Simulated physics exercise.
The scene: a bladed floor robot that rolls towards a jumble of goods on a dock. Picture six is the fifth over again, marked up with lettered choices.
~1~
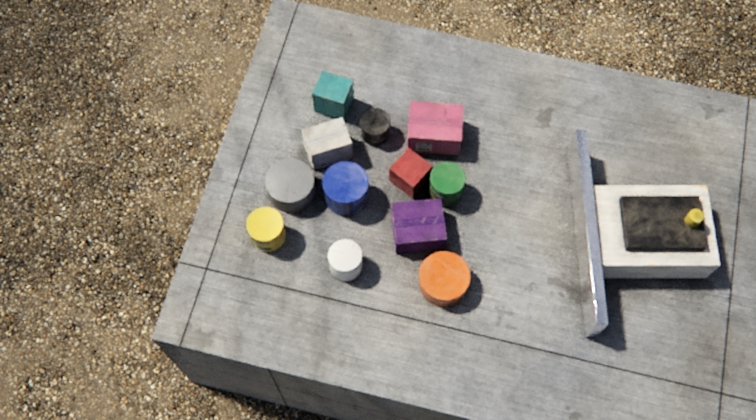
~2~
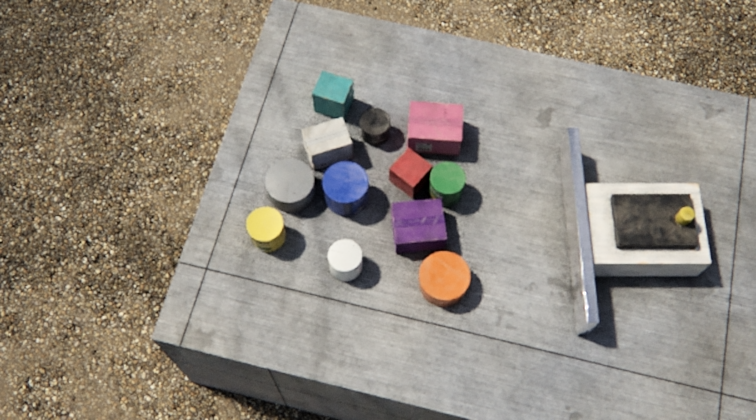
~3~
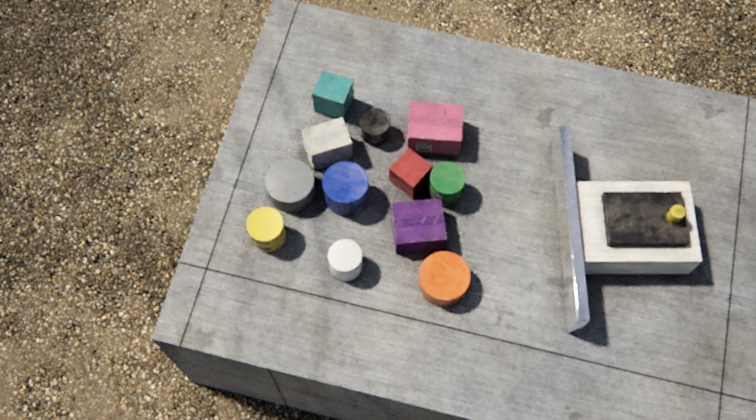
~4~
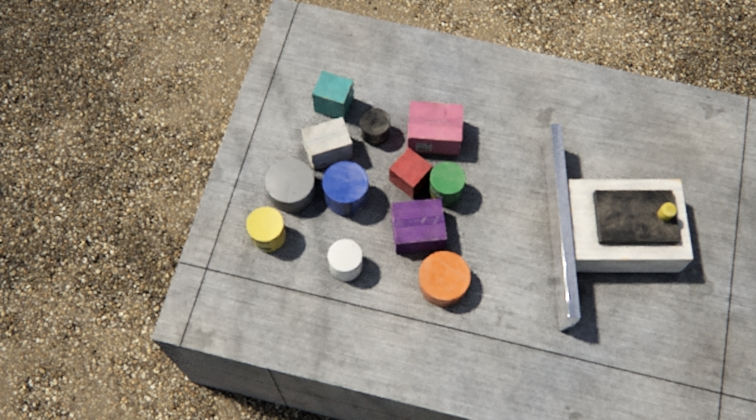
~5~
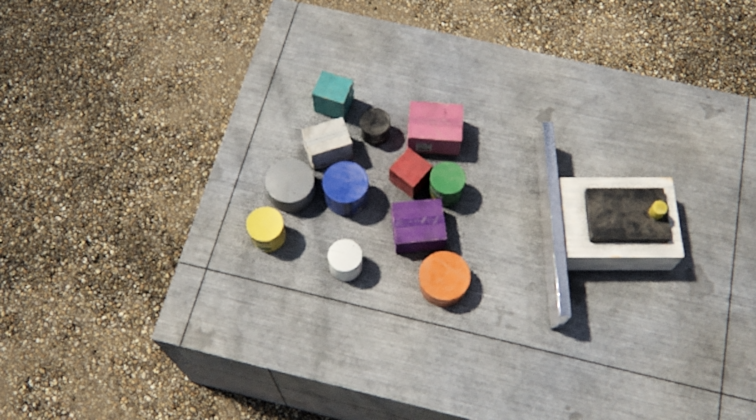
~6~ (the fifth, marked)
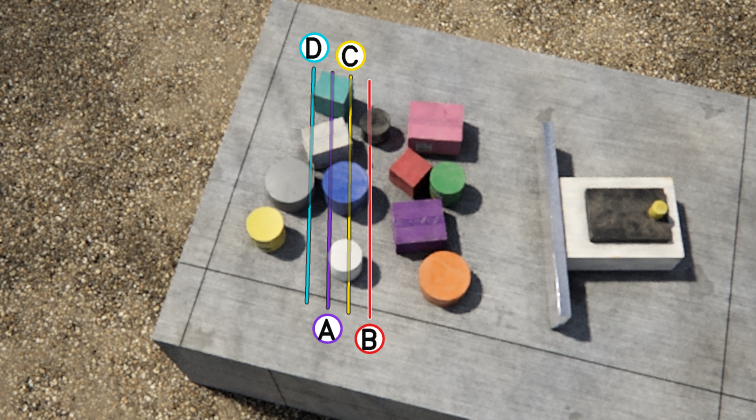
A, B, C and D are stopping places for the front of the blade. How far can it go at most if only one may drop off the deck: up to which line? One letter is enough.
Up to line D.
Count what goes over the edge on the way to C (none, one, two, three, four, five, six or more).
In all, none.
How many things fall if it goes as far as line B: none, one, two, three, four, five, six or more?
The count is none.
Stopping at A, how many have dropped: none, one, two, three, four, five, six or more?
The count is none.
On the marked copy, A at (330, 183); B at (369, 193); C at (349, 188); D at (310, 179).
With D. Early on, robot (531, 194); orange pail (436, 279); pink box (428, 129).
Further on, robot (443, 174); grey canister (270, 184); turquoise crate (311, 82).
At the end, robot (376, 159); grey canister (205, 180); black pail (244, 110); none fallen.
As for the rest, A is within the limit but short; B is within the limit but short; C is within the limit but short.
